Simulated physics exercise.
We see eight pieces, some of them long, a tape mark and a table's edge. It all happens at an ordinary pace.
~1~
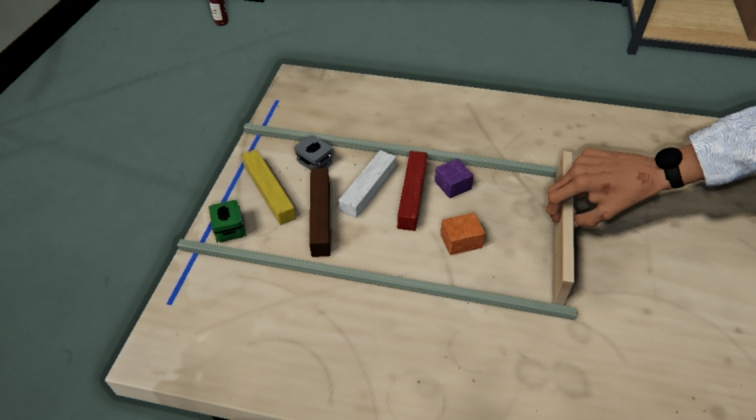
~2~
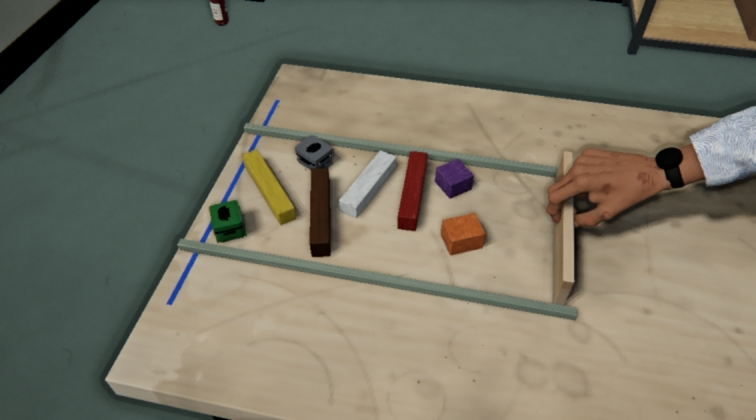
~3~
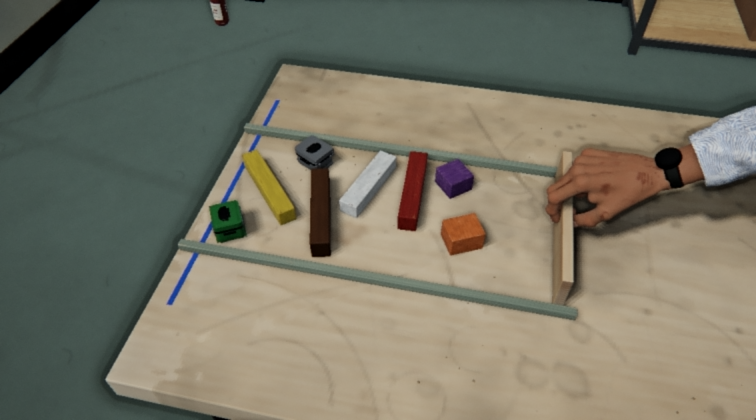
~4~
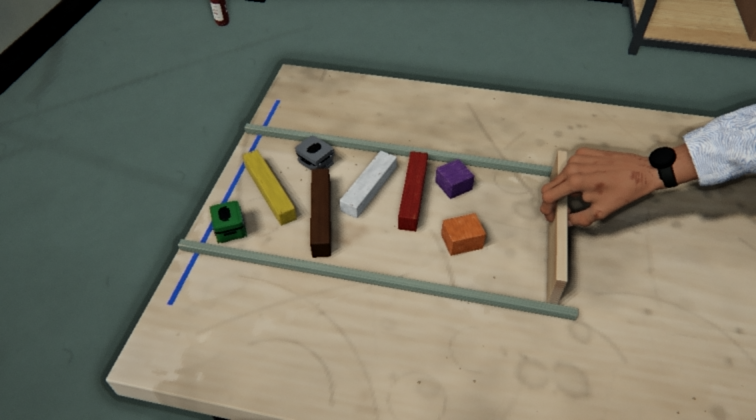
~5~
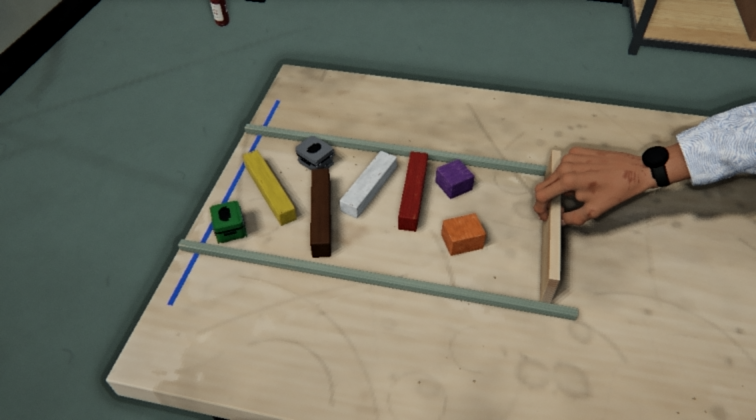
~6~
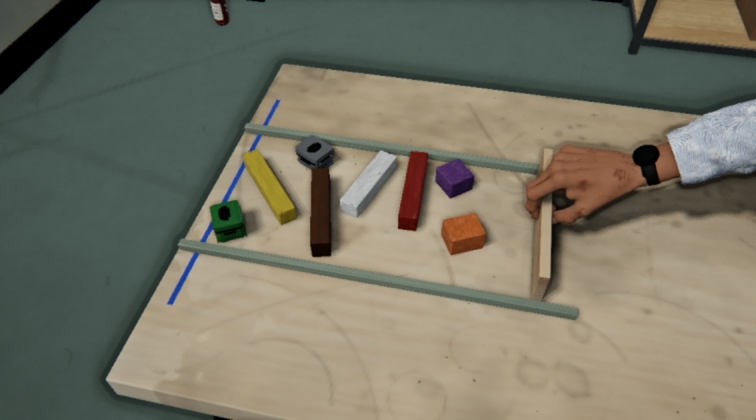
A hand slowly sliding an upright wooden board slightly left between two rails, toward eight colourful pieces lying still on a tabletop.
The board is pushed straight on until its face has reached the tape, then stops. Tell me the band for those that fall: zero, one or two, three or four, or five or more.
In the end the number that fall off is five or more.
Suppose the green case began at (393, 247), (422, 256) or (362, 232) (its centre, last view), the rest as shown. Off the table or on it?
In that order, it remains up; holds on; is kept.
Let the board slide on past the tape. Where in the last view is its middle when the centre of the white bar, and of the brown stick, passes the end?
At (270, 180) for the white bar; at (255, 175) for the brown stick.
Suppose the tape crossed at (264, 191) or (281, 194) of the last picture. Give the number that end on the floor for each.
It would be 4 and 3.
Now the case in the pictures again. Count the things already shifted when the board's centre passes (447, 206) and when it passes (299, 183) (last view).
First 3, then 8.
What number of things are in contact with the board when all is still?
That makes 2.
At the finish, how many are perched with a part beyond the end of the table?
The number is 2.
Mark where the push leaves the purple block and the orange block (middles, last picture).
First (239, 141), then (210, 188).
Early on, none off yet; green case at rest near (228, 222); yellow bar at rest near (269, 185); grey case at rest near (315, 155).
A while later, none off yet; green case at rest near (228, 222); yellow bar travelled a little near (252, 190); grey case travelled about its own width near (289, 151).
Further along, none off yet; green case leaning a little near (180, 220); yellow bar leaning a little near (188, 195); grey case leaning well over near (218, 152).
Finally, the number that fall off is five or more; lost, red bar, white bar, brown stick, grey case, yellow bar and green case.
